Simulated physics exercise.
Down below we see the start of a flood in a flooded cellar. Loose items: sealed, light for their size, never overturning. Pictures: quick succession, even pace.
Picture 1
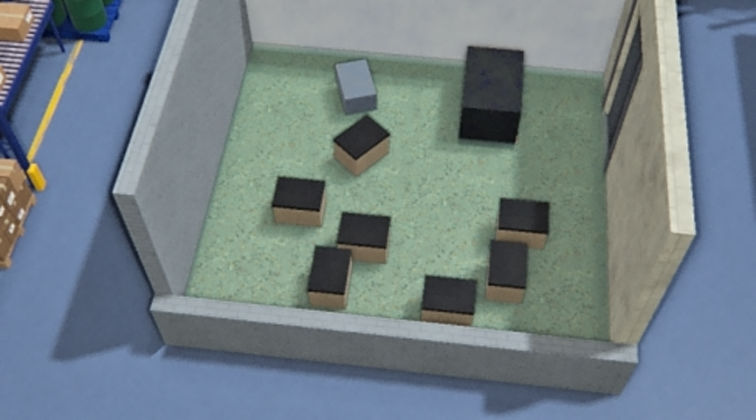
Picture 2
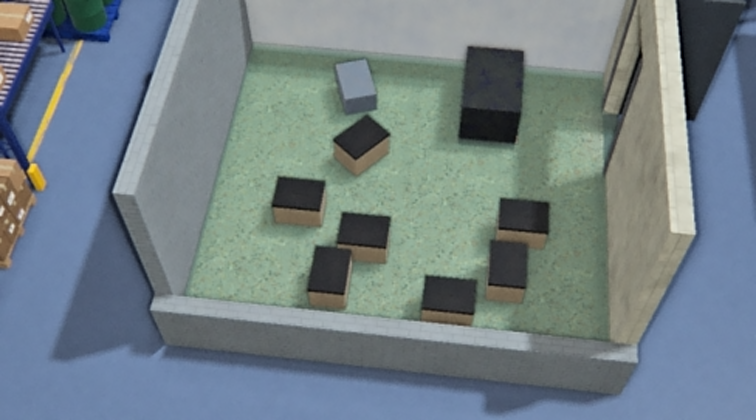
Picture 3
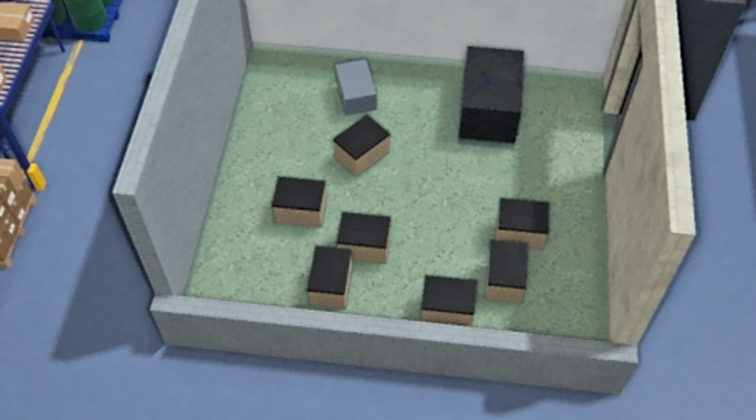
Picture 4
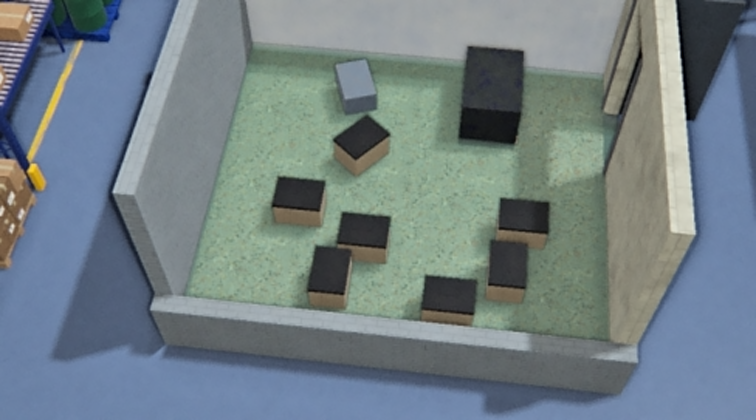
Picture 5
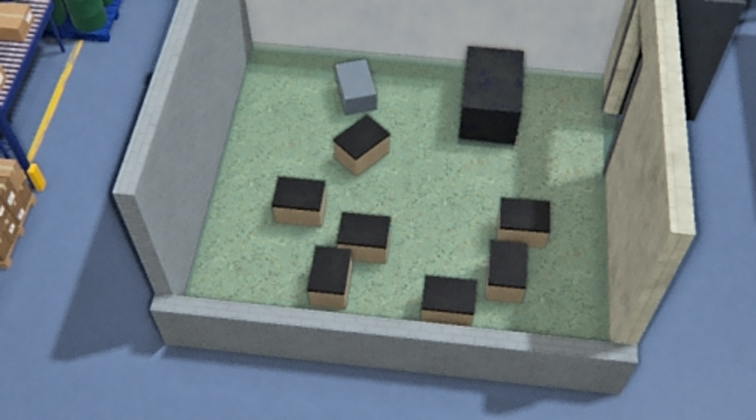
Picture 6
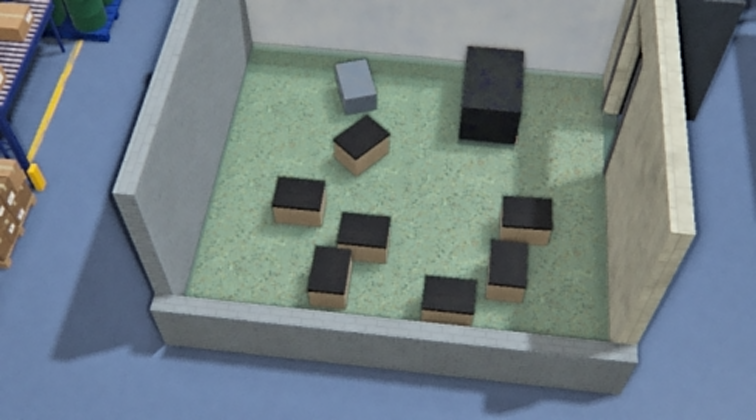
A large black box and a smaller grey one stayed still in a walled room with a green floor, among several black-topped brown boxes, before one on the right shifted very slightly rightward.
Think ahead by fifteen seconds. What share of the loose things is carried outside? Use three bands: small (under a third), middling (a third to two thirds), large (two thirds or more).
Small.
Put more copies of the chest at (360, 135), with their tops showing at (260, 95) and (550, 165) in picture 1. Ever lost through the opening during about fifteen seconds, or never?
In turn: Stays, carried outside.
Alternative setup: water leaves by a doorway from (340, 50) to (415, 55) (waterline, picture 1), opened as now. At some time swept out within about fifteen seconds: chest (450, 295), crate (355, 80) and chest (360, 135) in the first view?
Per item as listed - not lost, swept away, swept away.
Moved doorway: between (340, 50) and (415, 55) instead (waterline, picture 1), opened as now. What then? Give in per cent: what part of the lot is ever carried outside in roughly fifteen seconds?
I'd call it 20 per cent.
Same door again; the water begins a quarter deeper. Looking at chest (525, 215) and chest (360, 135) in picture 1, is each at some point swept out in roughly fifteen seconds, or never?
So, for the first: Escapes the room, and for the second: Held back.
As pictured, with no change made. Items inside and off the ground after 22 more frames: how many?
Count: 7.
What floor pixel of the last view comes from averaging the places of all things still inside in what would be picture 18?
Their average sits at about pixel (435, 218).
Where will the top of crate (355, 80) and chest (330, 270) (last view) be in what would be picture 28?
Roughly (393, 85) and roughly (367, 270).
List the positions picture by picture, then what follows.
The first picture shows a chest at (524, 215), afloat; a chest at (508, 263), afloat; 0 of 8 have shifted.
The second picture shows a chest at (524, 215), afloat; a chest at (508, 263), afloat; 0 of 8 have shifted.
The third picture shows a chest at (524, 215) floats; a chest at (508, 263), afloat; 0 of 8 have shifted.
The fourth picture shows a chest at (524, 215), afloat; a chest at (508, 263), afloat; 0 of 8 have shifted.
The fifth picture shows a chest at (525, 214) floats; a chest at (508, 263), afloat; 0 of 8 have shifted.
The sixth picture shows a chest at (528, 212) floats, close to its start; a chest at (509, 263), afloat; 1 of 8 have shifted.
A moment on, 0 of 8 are out; 8 afloat.
Next, 0 of 8 are out; 8 afloat.
Later, 1 of 8 are out; 7 afloat.
In the end, 1 of 8 are out; 7 afloat.
